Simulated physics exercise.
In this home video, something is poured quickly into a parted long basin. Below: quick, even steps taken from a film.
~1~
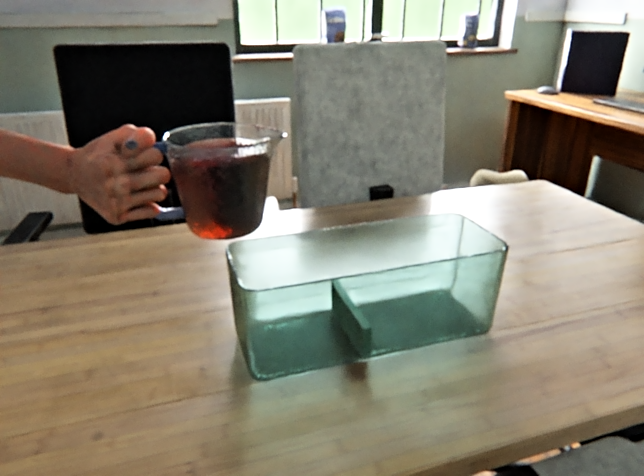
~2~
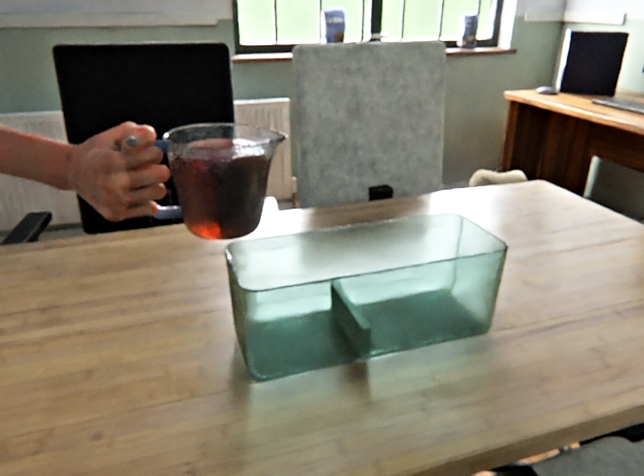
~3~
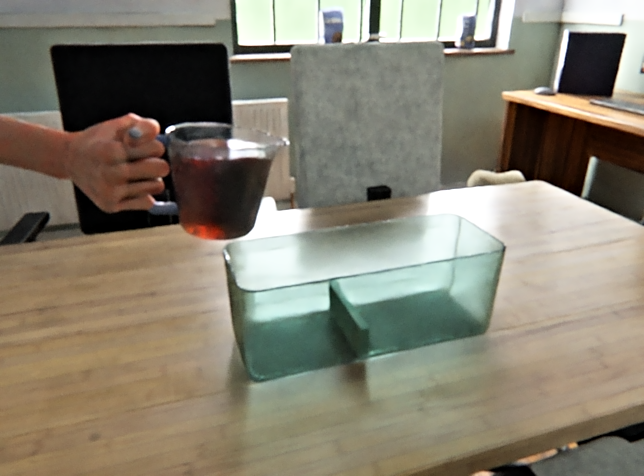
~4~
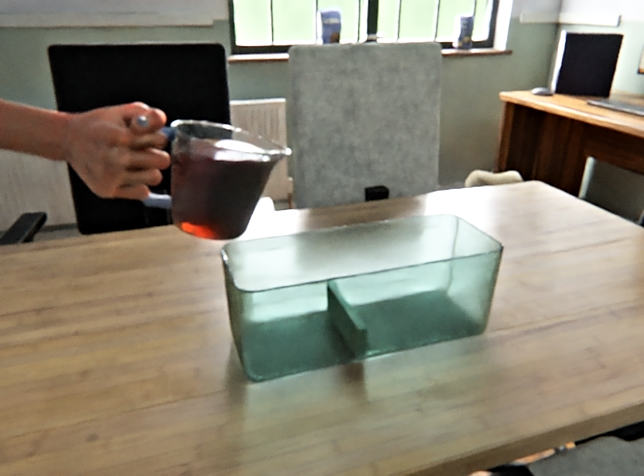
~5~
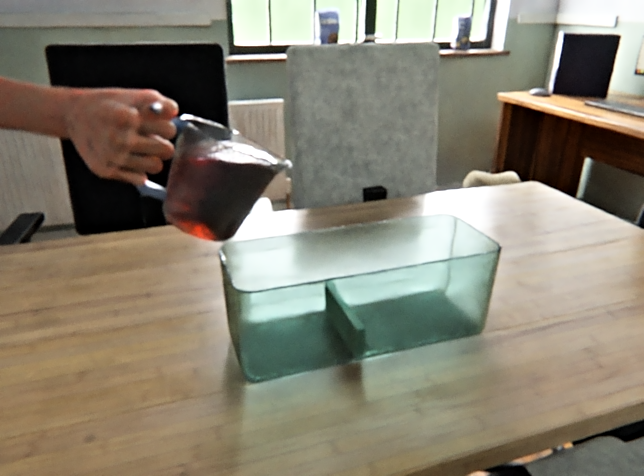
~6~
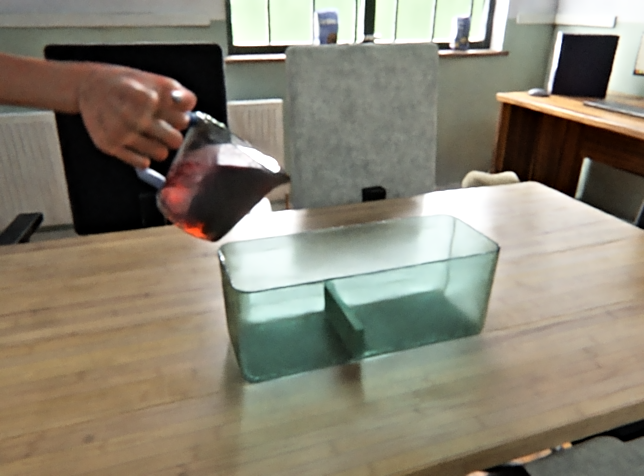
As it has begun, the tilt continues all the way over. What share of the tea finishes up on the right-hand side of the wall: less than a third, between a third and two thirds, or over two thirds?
Less than a third.
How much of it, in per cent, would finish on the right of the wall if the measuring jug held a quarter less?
Estimate: Close to 5 per cent.
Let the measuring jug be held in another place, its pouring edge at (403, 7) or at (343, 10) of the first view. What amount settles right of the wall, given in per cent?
First try: About 75 %; second try: About 85 %.
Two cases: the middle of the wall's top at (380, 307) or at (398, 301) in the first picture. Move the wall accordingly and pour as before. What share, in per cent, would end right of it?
First some 20, then 15 per cent.
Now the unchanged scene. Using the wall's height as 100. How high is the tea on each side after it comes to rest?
The left side ends up close to 70, the right side close to 0.
A moment on, the measuring jug is tipped right over and 33 per cent is still to pour, 48 is left of the wall and 1 right of it.
Next, the measuring jug is tipped right over and 3 per cent is still to pour, 87 is left of the wall and 3 right of it.
Then the measuring jug is tipped right over and 0 per cent is still to pour, 89 is left of the wall and 7 right of it.
Later the measuring jug is tipped right over and 0 per cent is still to pour, 89 is left of the wall and 8 right of it.
In the end 89 per cent lies left of the wall, 8 right of it and 3 outside.
